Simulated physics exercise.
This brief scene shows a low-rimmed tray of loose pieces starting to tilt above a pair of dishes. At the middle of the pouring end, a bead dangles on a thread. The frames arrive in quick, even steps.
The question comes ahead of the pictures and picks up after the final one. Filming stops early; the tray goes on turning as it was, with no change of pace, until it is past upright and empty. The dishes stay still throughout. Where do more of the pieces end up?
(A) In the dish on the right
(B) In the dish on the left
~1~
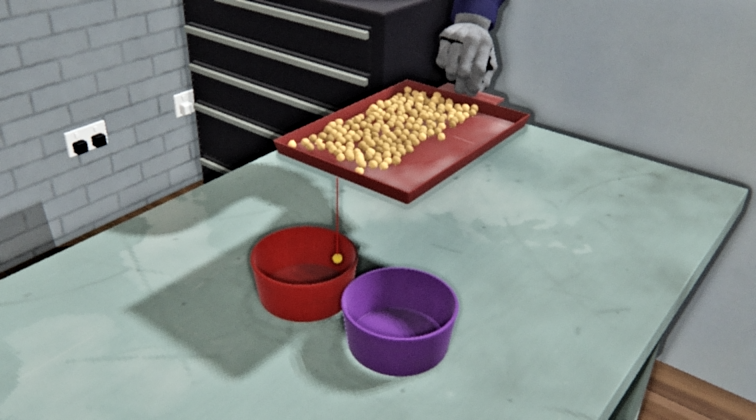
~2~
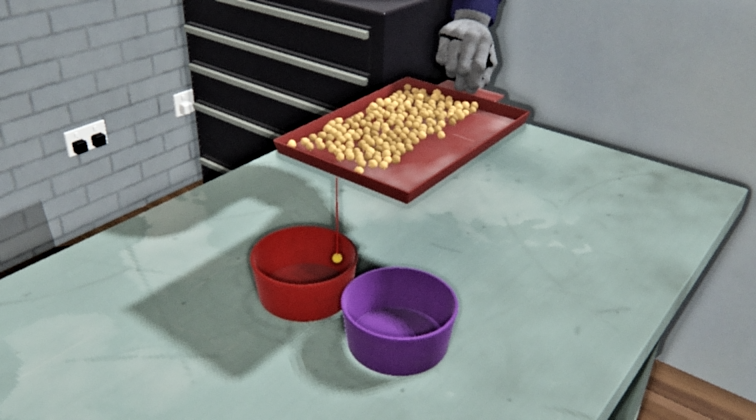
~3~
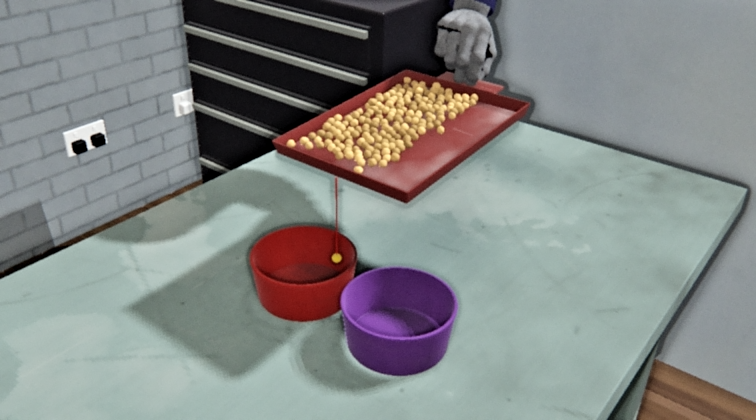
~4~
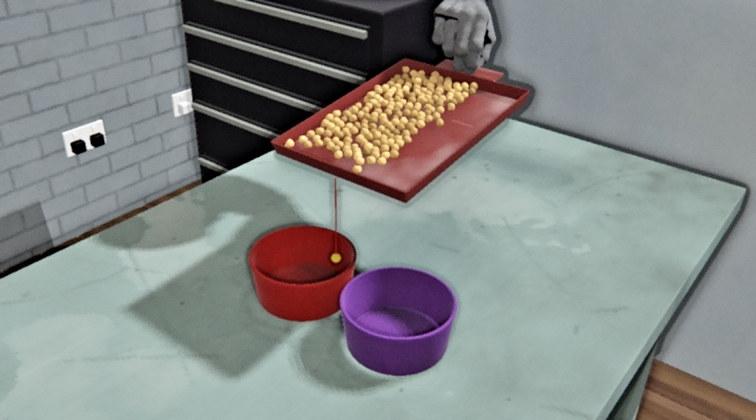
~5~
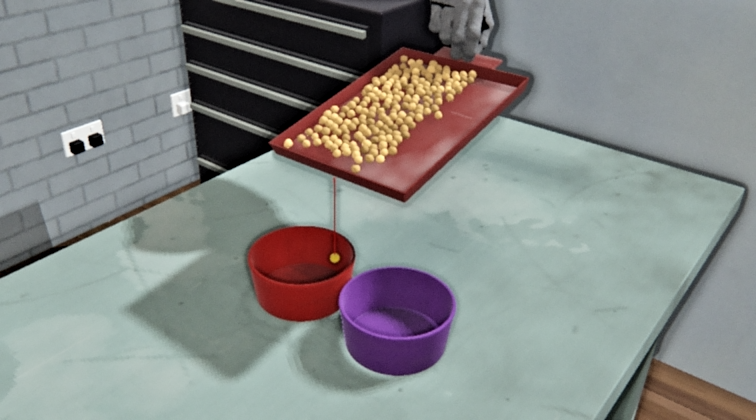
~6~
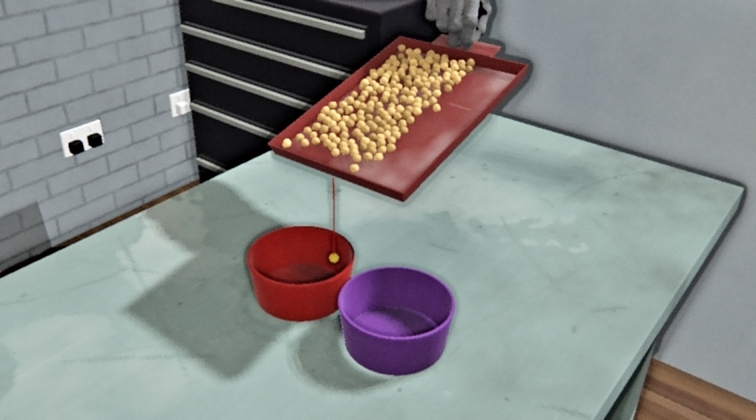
B.
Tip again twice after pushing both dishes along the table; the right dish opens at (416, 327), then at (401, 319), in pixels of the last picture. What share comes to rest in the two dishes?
In order: 60 percent, then 60 percent.
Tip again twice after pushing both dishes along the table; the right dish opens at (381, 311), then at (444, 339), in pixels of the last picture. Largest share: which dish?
In order of the tries: The dish on the left side, then the dish on the left side.
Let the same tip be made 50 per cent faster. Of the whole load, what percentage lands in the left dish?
Result: About 30 per cent.
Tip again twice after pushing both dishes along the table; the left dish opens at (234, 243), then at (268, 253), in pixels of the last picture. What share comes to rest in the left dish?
That makes 20 per cent, followed by 40 per cent.
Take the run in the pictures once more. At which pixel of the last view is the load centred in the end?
(299, 323).
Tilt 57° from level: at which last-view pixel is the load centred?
Close to (331, 127).
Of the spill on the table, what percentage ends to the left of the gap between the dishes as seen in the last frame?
Looks to be around 90 per cent of the spill.
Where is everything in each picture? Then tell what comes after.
In the first frame, corners of the pouring end at (278, 140) and (408, 190), level; middle of the load at (398, 124), dried chickpeas; left dish at (269, 294); right dish at (365, 347); bead on its thread at (337, 258).
In the second frame, corners of the pouring end at (278, 140) and (408, 190), level; middle of the load at (398, 122).
In the third frame, corners of the pouring end at (277, 140) and (407, 190), tipped barely, level across its low end; middle of the load at (397, 118).
In the fourth frame, corners of the pouring end at (275, 141) and (405, 190), tipped a little, level across its low end; middle of the load at (396, 111).
In the fifth frame, corners of the pouring end at (274, 142) and (403, 190), tipped a little, level across its low end; middle of the load at (394, 104).
In the sixth frame, corners of the pouring end at (272, 143) and (402, 190), tipped clearly, level across its low end; middle of the load at (392, 98); left dish at (265, 294); right dish at (361, 346).
Soon, tray tipped steeply; nearly all on the tray; a stray few in the air.
A while on, tray tipped right over; most on the tray; a stray few in the right dish; a stray few in the left dish; a stray few outside both; a small part in the air.
Towards the end, tray tipped past a quarter turn; a small part in the right dish; about a third in the left dish; about half outside both.
Finally, tray tipped past a quarter turn; a small part in the right dish; about a third in the left dish; about half outside both.
